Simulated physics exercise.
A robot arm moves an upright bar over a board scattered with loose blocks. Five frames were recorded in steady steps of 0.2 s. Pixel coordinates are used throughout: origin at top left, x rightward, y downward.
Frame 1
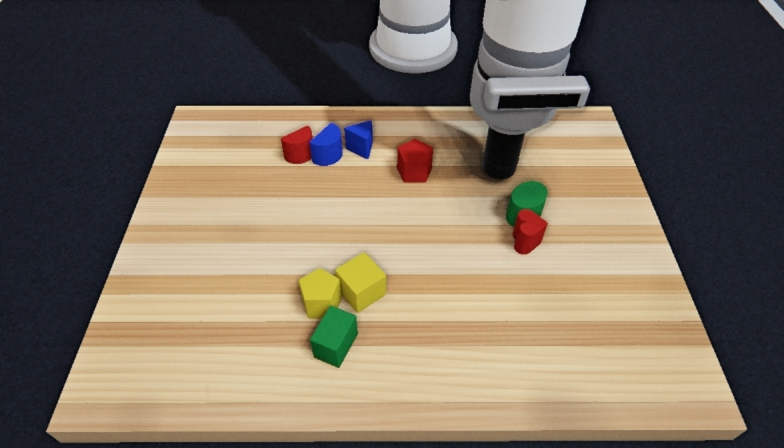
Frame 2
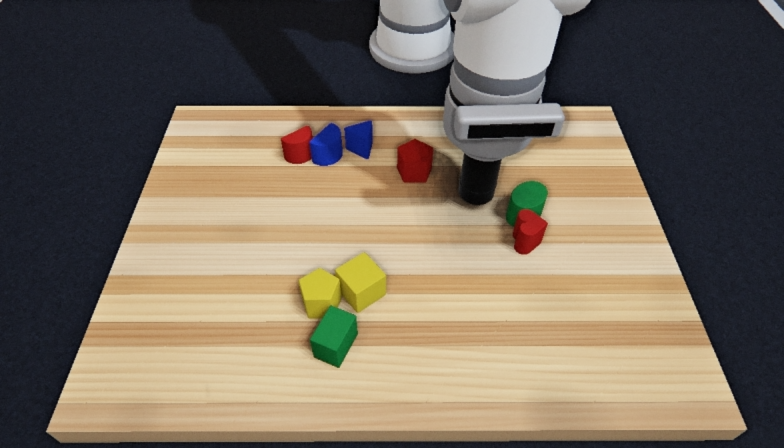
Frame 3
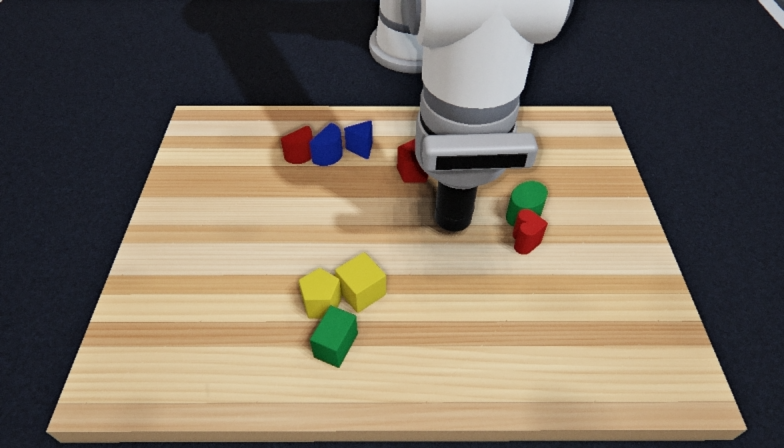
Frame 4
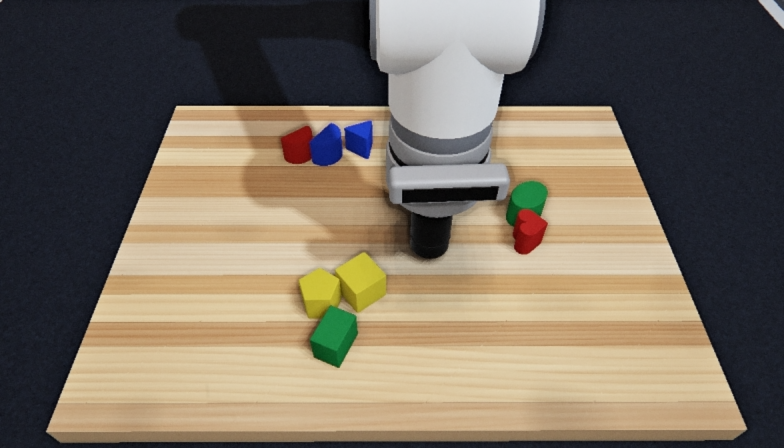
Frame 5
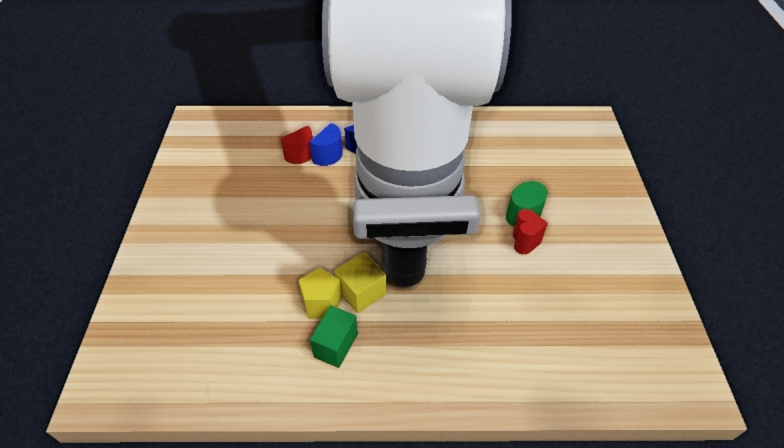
A robot arm swept its black-tipped end down and to the left across a wooden board, coming in close beside the yellow square block, while the scattered red, blue, green and yellow blocks stayed still.
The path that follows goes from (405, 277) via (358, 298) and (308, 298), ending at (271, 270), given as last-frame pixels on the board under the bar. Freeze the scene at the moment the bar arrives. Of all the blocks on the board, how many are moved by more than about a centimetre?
It moves two blocks.
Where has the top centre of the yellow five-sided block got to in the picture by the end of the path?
Top centre: (210, 304).
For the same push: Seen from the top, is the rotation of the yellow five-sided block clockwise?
I expect not.
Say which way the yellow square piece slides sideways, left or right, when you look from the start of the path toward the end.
It goes left.
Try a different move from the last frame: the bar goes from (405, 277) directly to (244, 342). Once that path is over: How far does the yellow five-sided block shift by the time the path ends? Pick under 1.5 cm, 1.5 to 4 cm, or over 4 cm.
Movement: Over 4 cm.
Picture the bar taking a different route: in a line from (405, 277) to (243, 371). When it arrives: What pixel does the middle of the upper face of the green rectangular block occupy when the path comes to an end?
It will likely be found at (318, 353).
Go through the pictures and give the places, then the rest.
Bar's lower end at (499, 168); yellow five-sided block at (318, 284); green rectangular block at (333, 327); yellow square piece at (360, 272), in the first frame.
Bar at (476, 193); blocks still, in the second frame.
Bar at (453, 219); blocks still, in the third frame.
Bar at (429, 245); blocks still, in the fourth frame.
Bar at (405, 271); yellow five-sided block at (318, 284); green rectangular block at (333, 327); yellow square piece at (360, 272), in the fifth frame.
On the path given first. One third of the way, bar at (357, 292); yellow five-sided block at (277, 291), turned 20° anticlockwise; yellow square piece at (315, 282), turned 35° clockwise.
Two thirds of the way, bar at (306, 291); yellow five-sided block at (224, 300), turned 35° anticlockwise; yellow square piece at (261, 284), turned 20° clockwise.
At the end, bar at (269, 264); yellow five-sided block at (210, 304), turned 60° anticlockwise; green rectangular block still; yellow square piece at (237, 276).
